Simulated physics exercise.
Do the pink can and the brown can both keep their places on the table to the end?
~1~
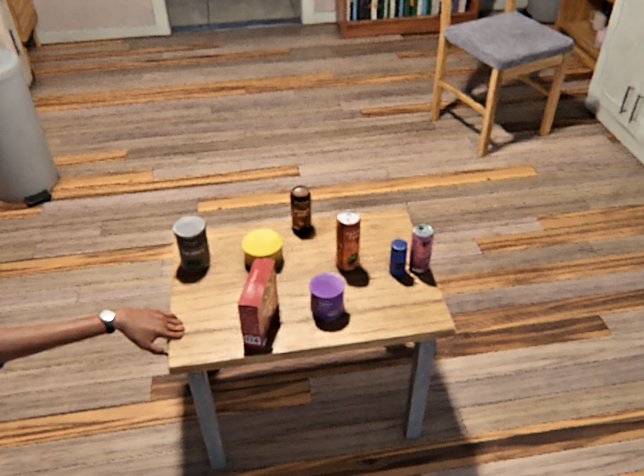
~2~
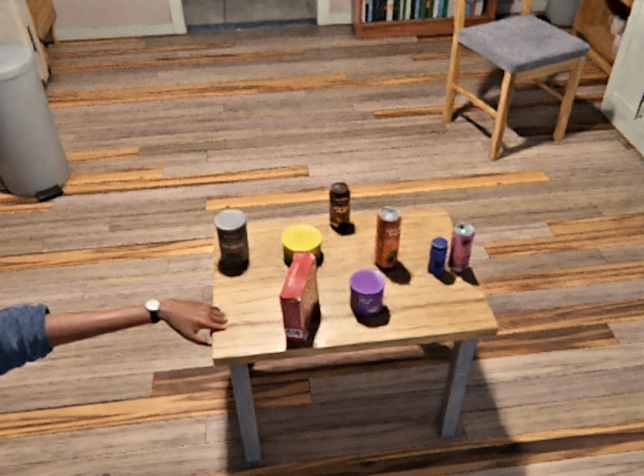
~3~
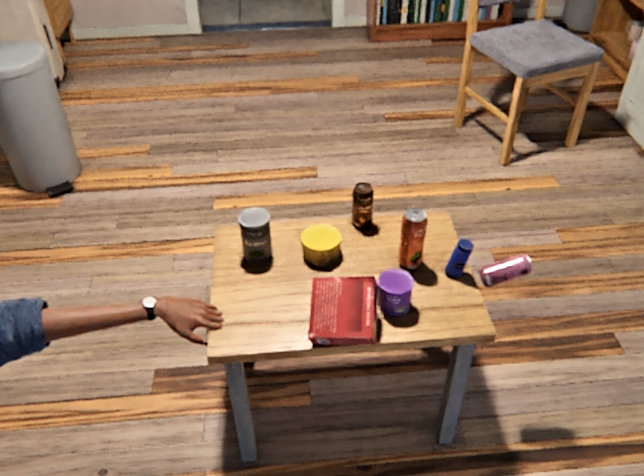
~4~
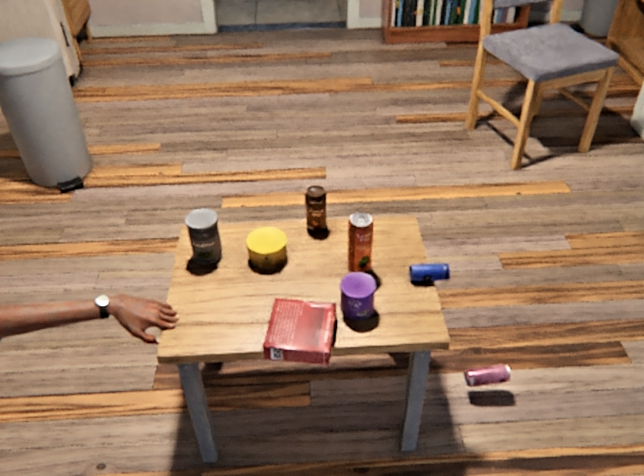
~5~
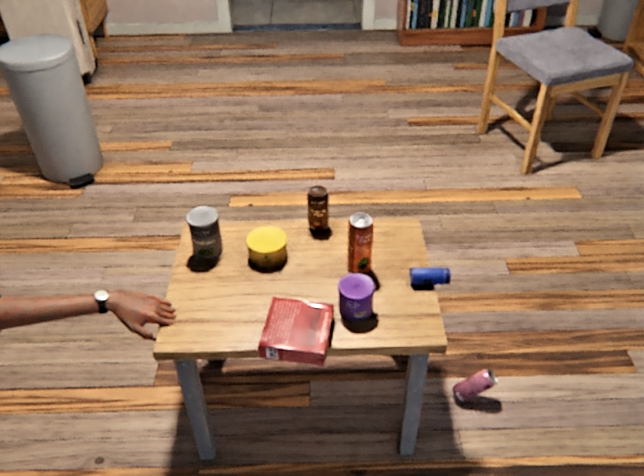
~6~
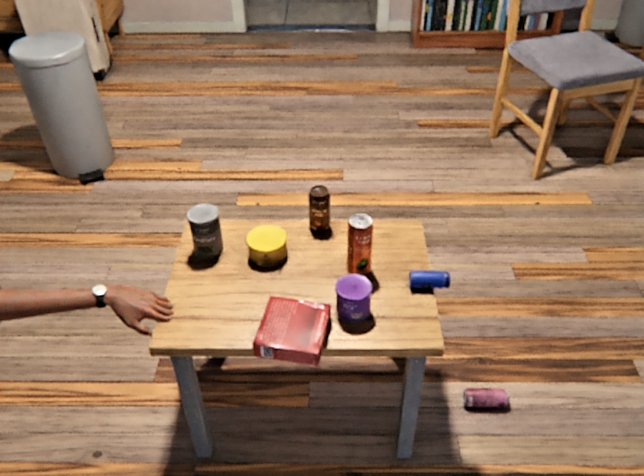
No, only the brown can does, still standing in about the same spot on the tabletop. The pink can goes off the right side and ends up lying on the floor.
Hand jerking a side table right and back left, toppling a red packet and blue shaker and dropping a pink can.
